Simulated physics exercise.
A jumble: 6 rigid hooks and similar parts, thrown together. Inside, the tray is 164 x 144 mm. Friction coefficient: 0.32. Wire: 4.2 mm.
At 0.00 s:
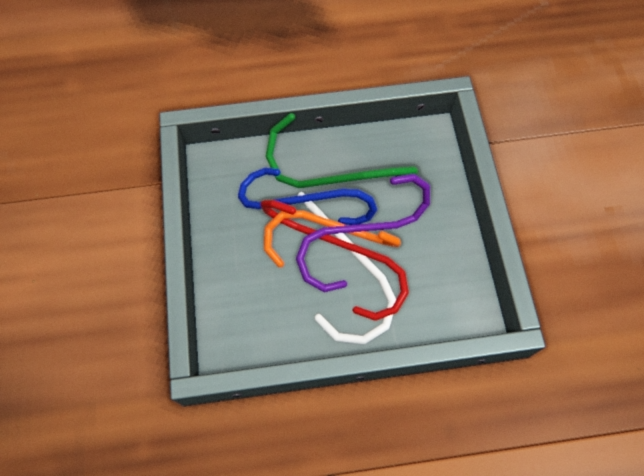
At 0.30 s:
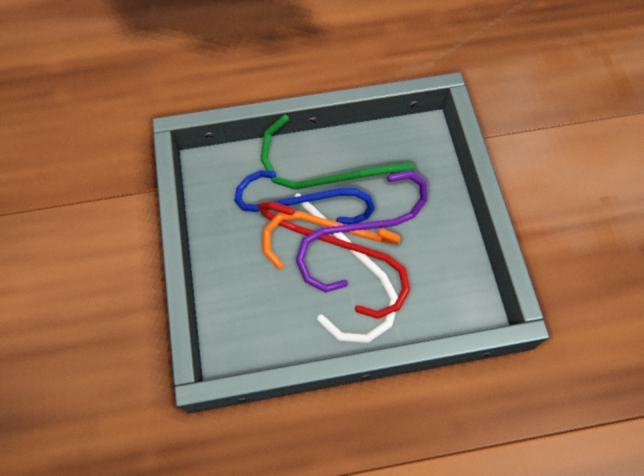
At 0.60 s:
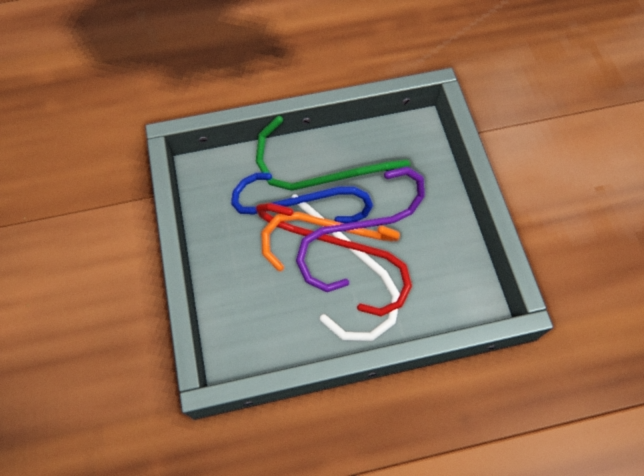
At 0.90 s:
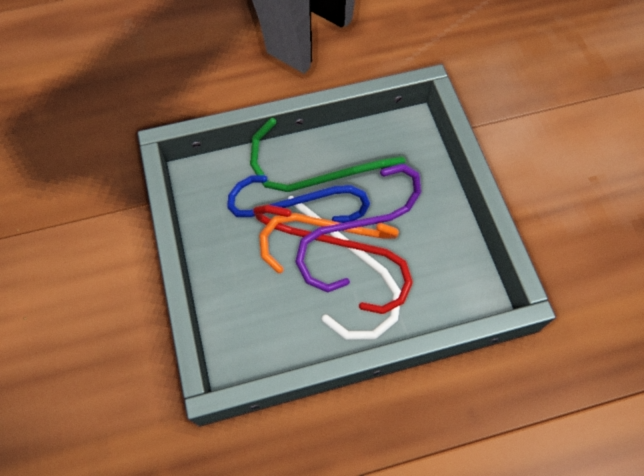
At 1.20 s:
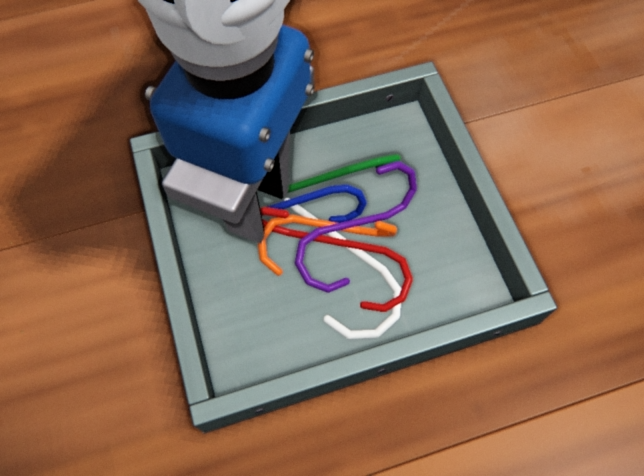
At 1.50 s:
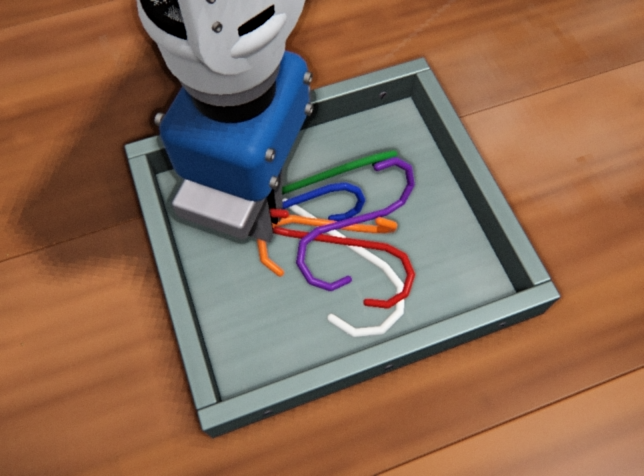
On a wooden plank surface seen from above at an angle, a square grey metal tray sits near the middle. Inside lie six tangled, hooked rods: green at the top, blue at upper left, orange centrally, purple to the right, red and white lower down. As the view gradually rotates, a shadow spreads at left, then a blue-and-white robotic gripper descends over the tray's upper left and closes on the red hook.
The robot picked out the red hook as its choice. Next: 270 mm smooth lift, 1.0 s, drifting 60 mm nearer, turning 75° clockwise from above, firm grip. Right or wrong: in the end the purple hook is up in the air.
Right.
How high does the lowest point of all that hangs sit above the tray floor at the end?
Gap: Approx. 200 mm.
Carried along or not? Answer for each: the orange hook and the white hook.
As I see it, the orange hook rides along and the white hook is left in place.
After 1.80 s, lowest point more than 20 mm over the tray floor, red hook 58 mm.
After 2.05 s, lowest point more than 20 mm over the tray floor, red hook 158 mm, orange hook 101 mm, purple hook 85 mm.
After 2.50 s, lowest point more than 20 mm over the tray floor, red hook 272 mm, orange hook 212 mm, purple hook 197 mm.
At rest, hanging red hook 272 mm, orange hook 206 mm, purple hook 197 mm; the other 3 are down.
